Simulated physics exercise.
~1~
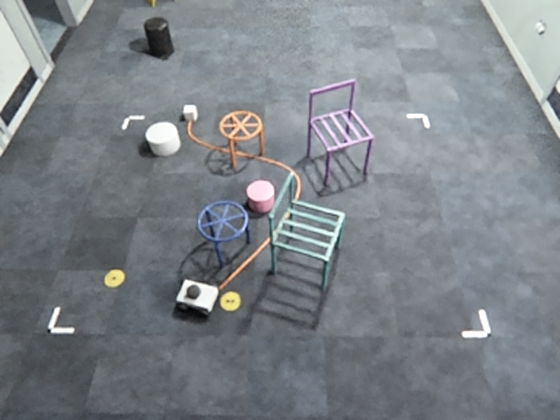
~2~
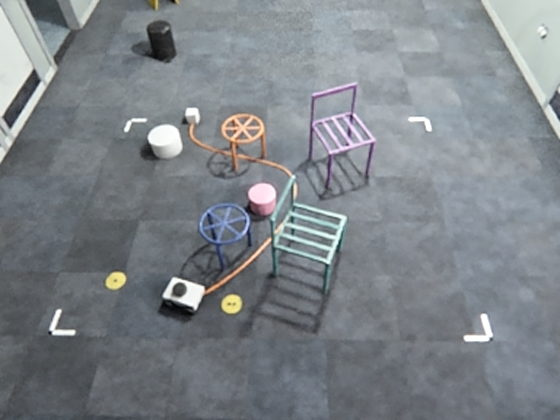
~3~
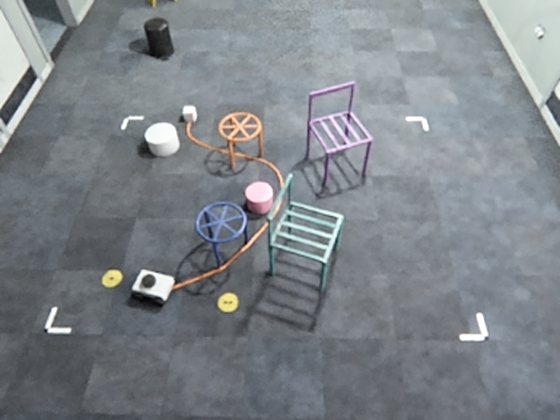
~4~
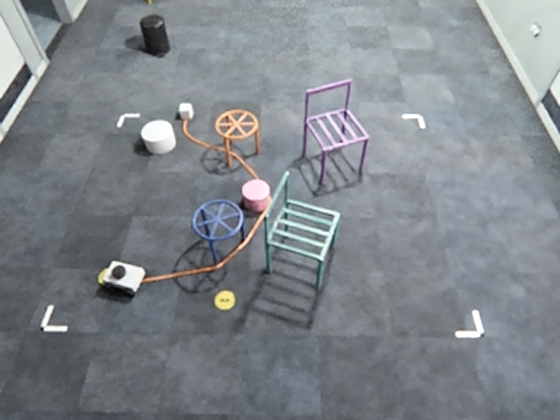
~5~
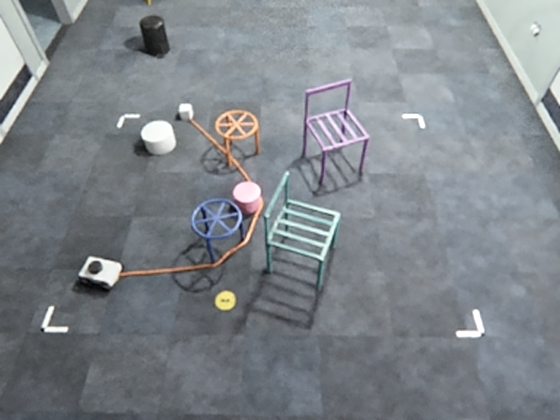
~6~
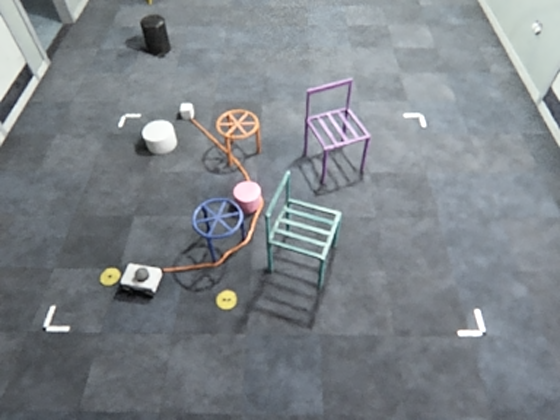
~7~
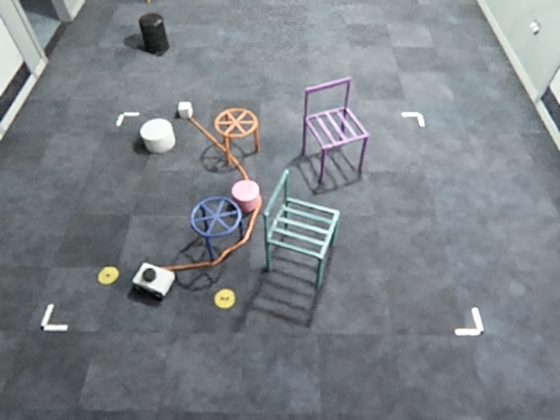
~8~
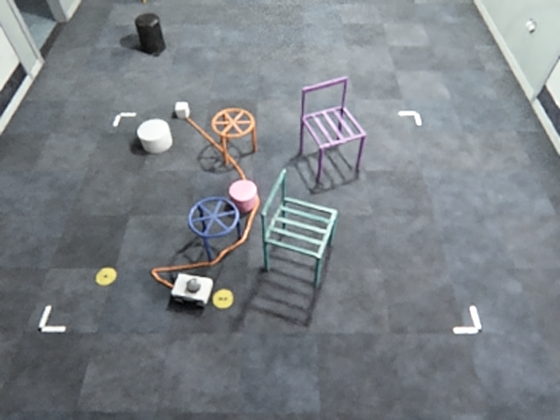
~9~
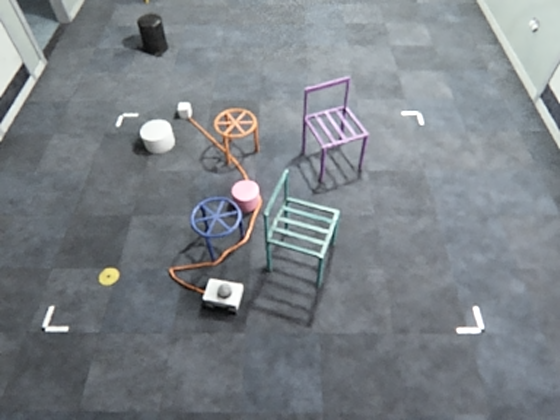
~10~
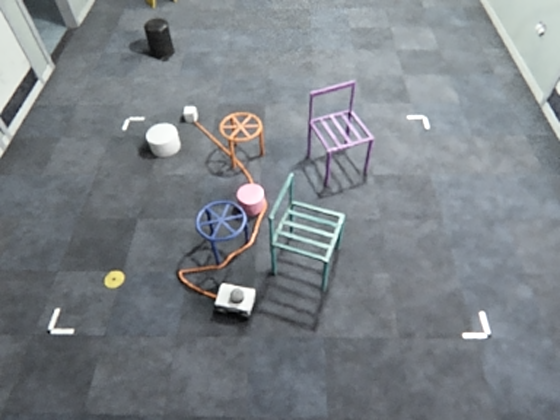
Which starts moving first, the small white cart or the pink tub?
The small white cart starts moving first, heading left with the lead. The pink tub shifts slightly to the left only later.
